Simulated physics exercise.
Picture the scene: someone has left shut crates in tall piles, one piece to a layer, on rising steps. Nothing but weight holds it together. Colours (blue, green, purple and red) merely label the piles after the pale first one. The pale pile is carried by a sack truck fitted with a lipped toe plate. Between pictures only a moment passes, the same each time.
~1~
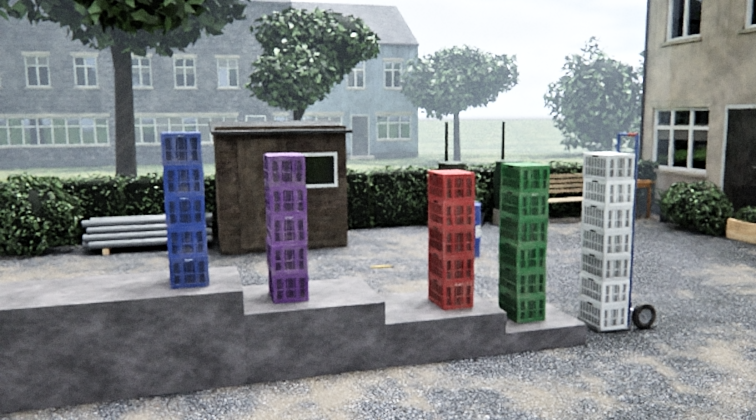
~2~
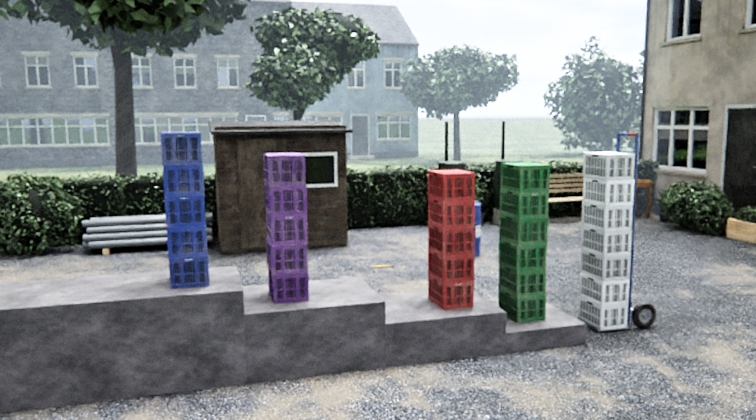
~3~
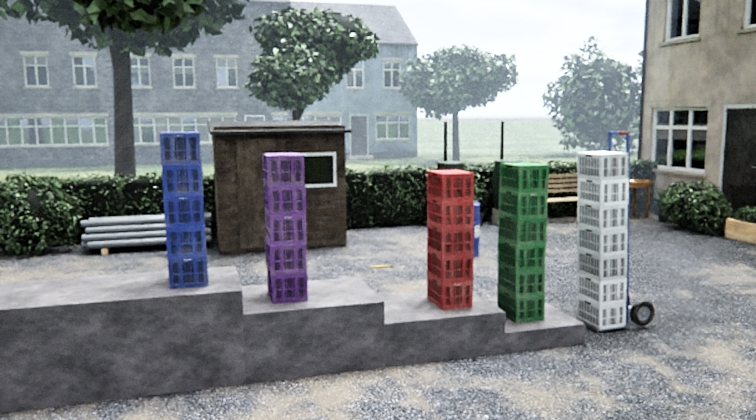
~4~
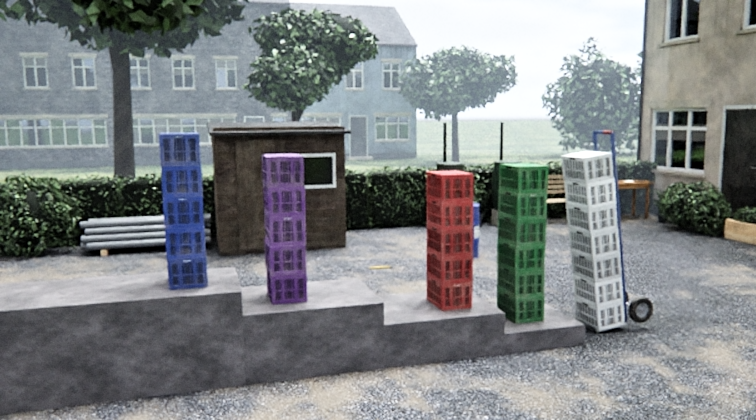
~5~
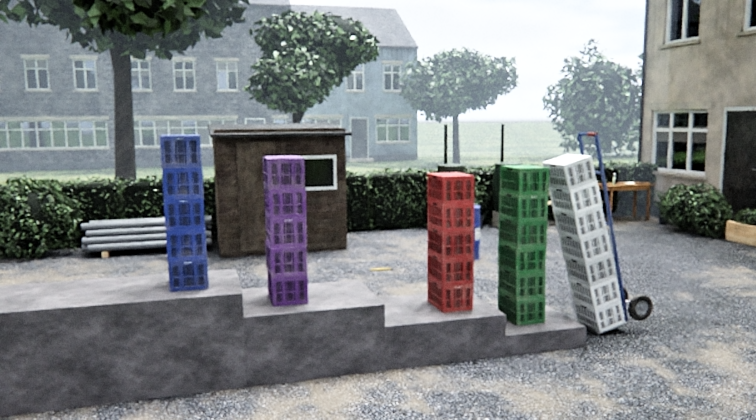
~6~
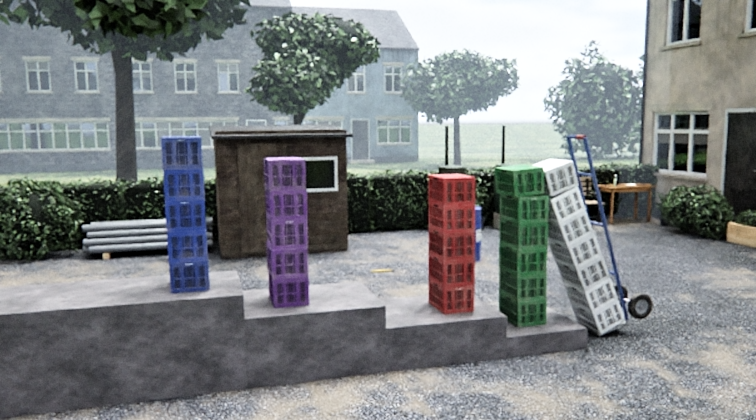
A white crate stack on a hand truck leans left against the green stack.
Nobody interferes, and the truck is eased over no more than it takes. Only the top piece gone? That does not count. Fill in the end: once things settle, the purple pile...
Once things settle, the purple pile is still up.
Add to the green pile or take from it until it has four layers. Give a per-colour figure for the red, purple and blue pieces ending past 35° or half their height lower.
Red 5, purple 0, blue 0.
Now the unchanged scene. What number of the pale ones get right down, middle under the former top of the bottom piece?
1, all in all.
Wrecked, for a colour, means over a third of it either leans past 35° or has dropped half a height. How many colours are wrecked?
Total: 2.
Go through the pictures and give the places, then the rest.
In the first picture (pixels give the middle of a visible side), truck frame (635, 174) level; top purple crate (287, 171); top green crate (535, 179); none of the others has stirred.
The second picture shows truck frame (635, 174) level; top purple crate (287, 171).
The third picture shows truck frame (628, 173) rocked barely; top purple crate (286, 171).
The fourth picture shows truck frame (615, 172) rocked a little, top of the pale pile leaning a little; top purple crate (286, 172); none of the others has stirred.
The fifth picture shows truck frame (603, 173) rocked a little, top of the pale pile leaning clearly; top purple crate (287, 173); none of the others has stirred.
The sixth picture shows truck frame (594, 176) rocked clearly, top of the pale pile leaning clearly; top purple crate (288, 175); top green crate (530, 182) tilted barely; one has shifted.
Shortly afterwards, 7 of the pale pile down; none of the 5 purple crates down (0 of 21 in all colours); top purple crate unmoved; top green crate tilted a little.
Next, 7 of the pale pile down; none of the 5 purple crates down (6 of 21 in all colours); top purple crate unmoved; top red crate tilted well over, half its height lower.
In the end, 7 of the pale pile down; none of the 5 purple crates down (9 of 21 in all colours); top purple crate unmoved; top green crate on its side. From the last view, middles, top purple crate near (283, 173), top green crate near (366, 245).
